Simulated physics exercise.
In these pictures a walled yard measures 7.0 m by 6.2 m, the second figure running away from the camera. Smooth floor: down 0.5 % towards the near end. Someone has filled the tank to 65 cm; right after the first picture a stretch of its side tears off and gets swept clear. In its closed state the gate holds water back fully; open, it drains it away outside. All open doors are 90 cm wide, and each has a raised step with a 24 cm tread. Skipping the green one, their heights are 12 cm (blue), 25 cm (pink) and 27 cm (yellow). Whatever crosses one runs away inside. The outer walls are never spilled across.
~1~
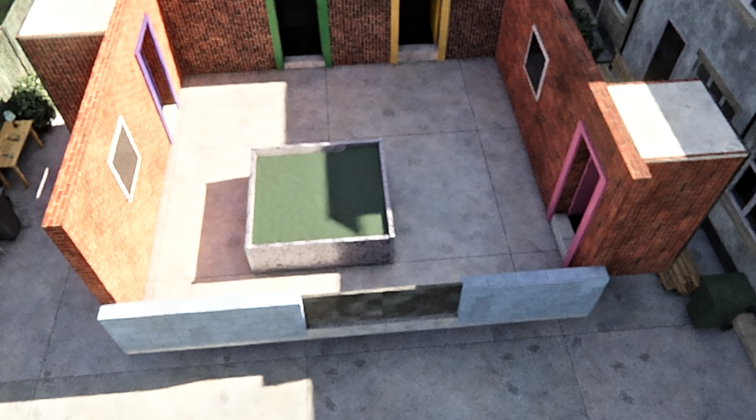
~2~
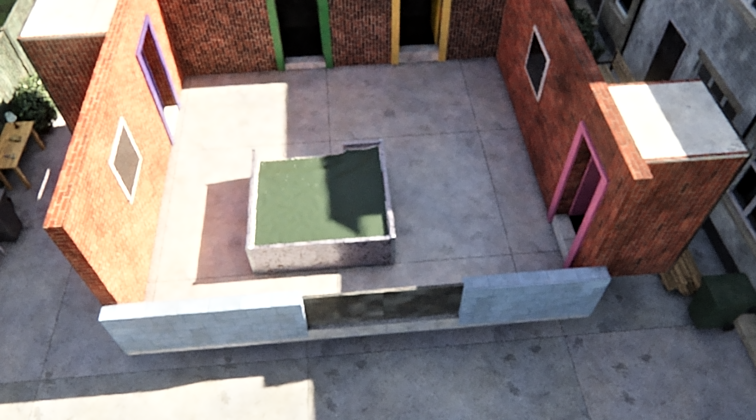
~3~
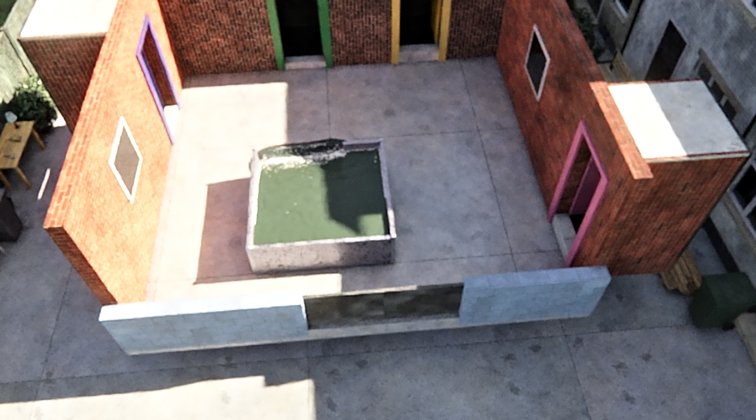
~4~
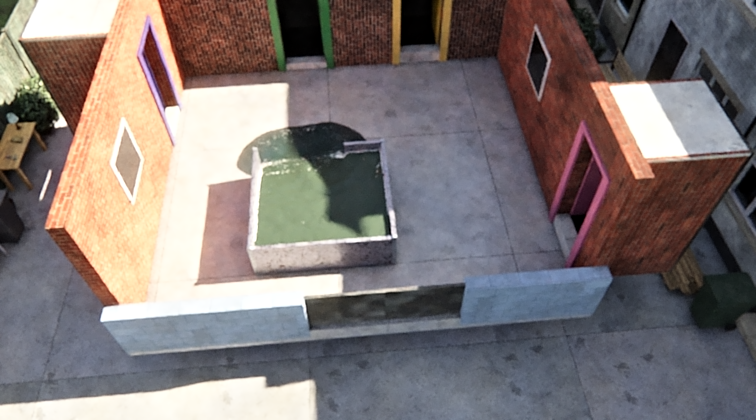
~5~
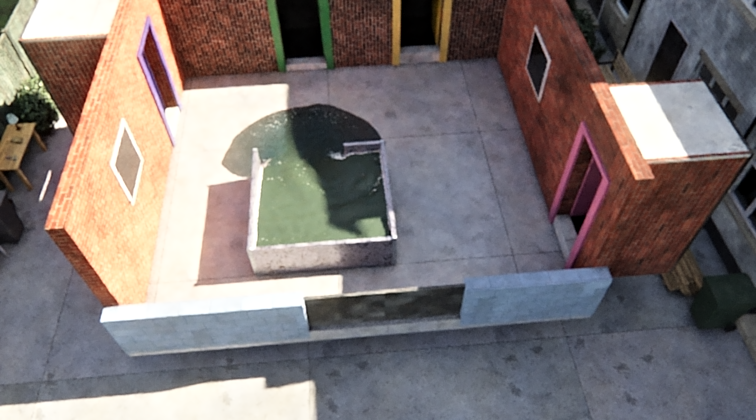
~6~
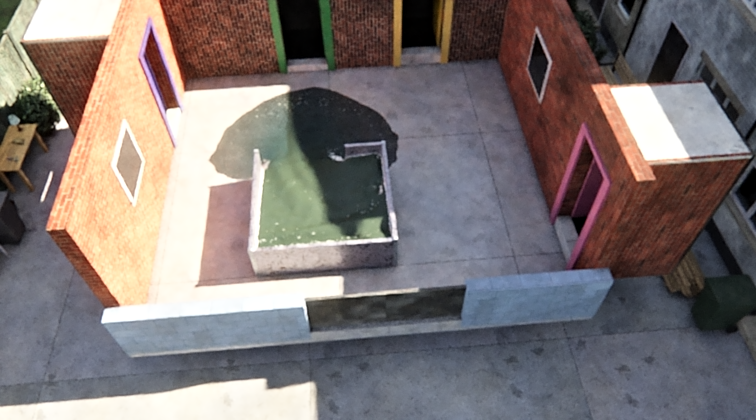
Green water pouring through a gap in the far side of a square tank, spreading across a walled yard's concrete floor.
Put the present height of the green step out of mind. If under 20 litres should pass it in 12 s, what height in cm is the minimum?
The minimum is around 27 cm.
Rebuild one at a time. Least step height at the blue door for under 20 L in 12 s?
I'd raise blue to close to 14.0 cm.
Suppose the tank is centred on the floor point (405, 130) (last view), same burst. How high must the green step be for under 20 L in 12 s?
Minimum: Approx. 18 cm.
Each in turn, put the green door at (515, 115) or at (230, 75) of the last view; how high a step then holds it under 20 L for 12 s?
In turn: Roughly 8.5 cm, roughly 23 cm.
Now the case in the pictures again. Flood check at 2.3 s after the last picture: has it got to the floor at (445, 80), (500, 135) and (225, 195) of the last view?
First wet through, second bone-dry, third bone-dry.
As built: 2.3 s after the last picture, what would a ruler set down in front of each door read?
Depths in cm: Blue 19, pink 0, yellow 10, green 25.
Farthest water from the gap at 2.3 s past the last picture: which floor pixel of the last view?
(493, 61).
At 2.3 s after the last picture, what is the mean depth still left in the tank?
About 25 centimetres.
Then, 0.7 s after the last picture water covers 30 % of the floor, deepest (32 cm) near (302, 169); 10 cm at the green door, 32 litres in over its 15 cm step.
Then, 2.3 s after the last picture water covers 40 % of the floor, deepest (34 cm) near (236, 77); 25 cm at the green door, 163 litres in over its 15 cm step.
Then, 11.3 s after the last picture water covers 100 % of the floor, deepest (15 cm) near (292, 320); 5 cm at the green door, 197 litres in over its 15 cm step.
At the green door as built, the water peaked near 31 cm, 1.3 s after the last picture.
Run again over the same 12 s with other heights there, 45 litres in over 24 cm, 1 litre over 32.5 cm. The limit of 20 litres is kept from about 27 cm up.
